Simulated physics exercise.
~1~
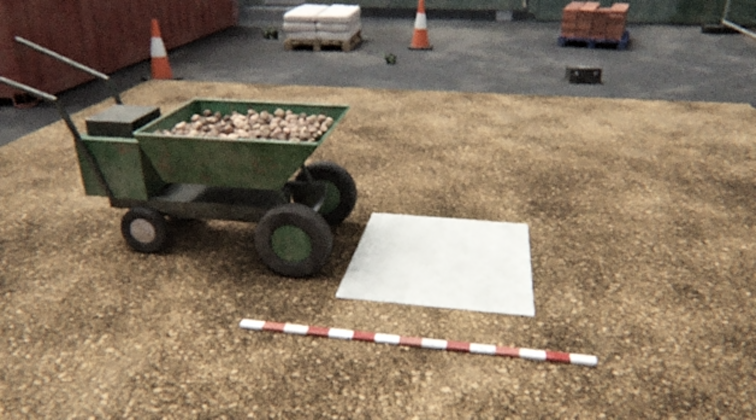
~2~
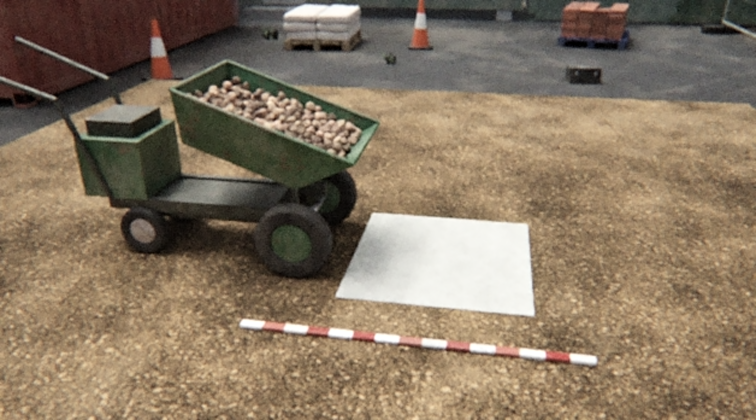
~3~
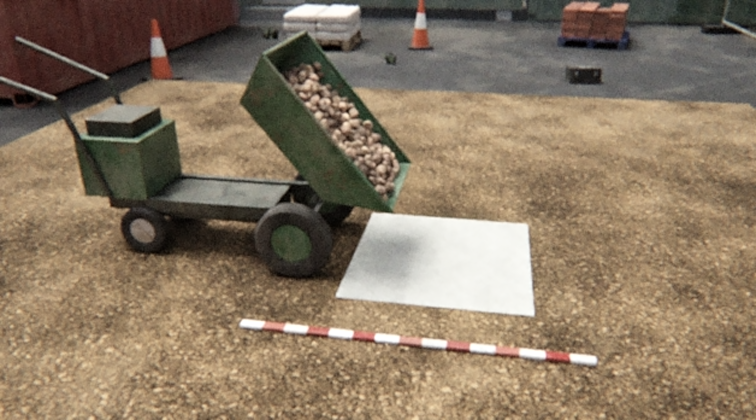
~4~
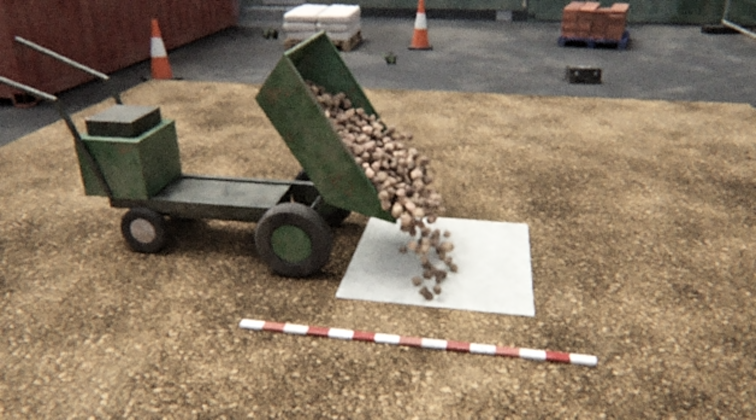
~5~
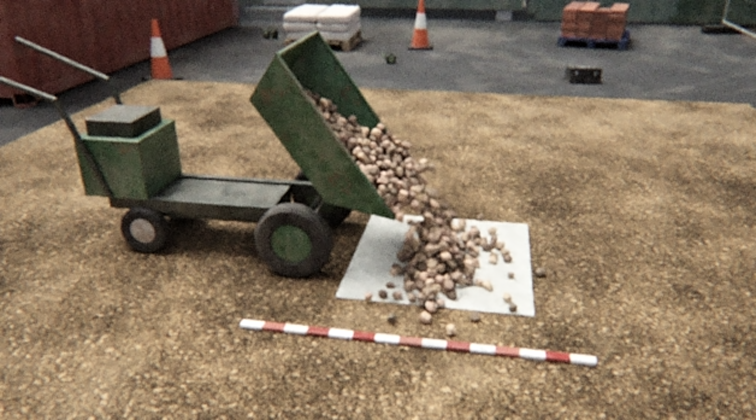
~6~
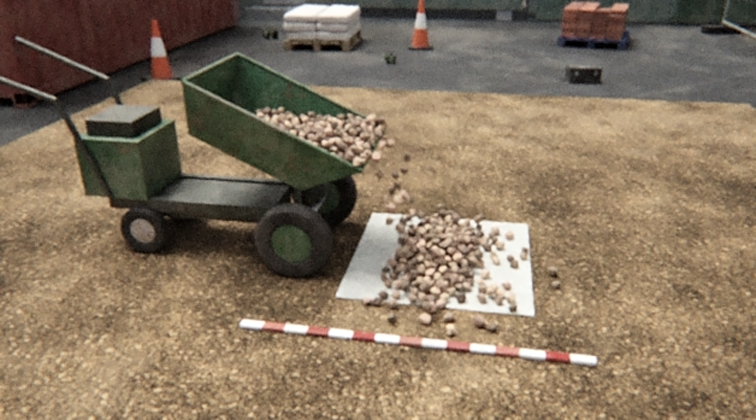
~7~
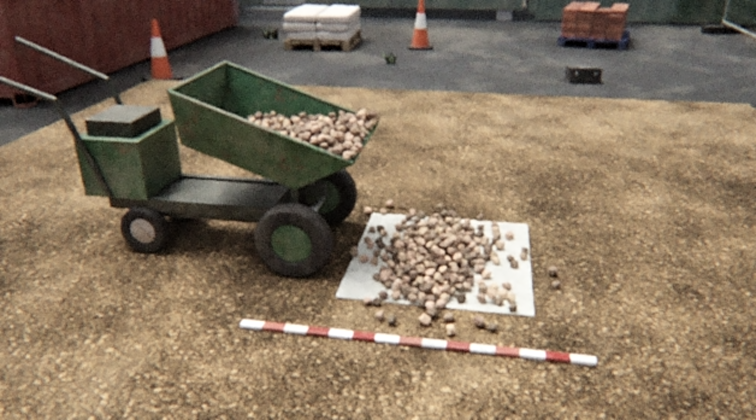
A green skip heaped with brownish stones sits level on a small wheeled barrow, with a pale sheet on the gravelly ground to its right and a red and white striped pole in front. The skip tips steeply to the right, its load at first staying inside. Then stones spill over the lower edge and pile up on the sheet. As the skip swings partway back, a last few drop and the flow stops. It ends still tilted, holding much of its load, beside a low, spread heap with a few strays beyond the sheet.
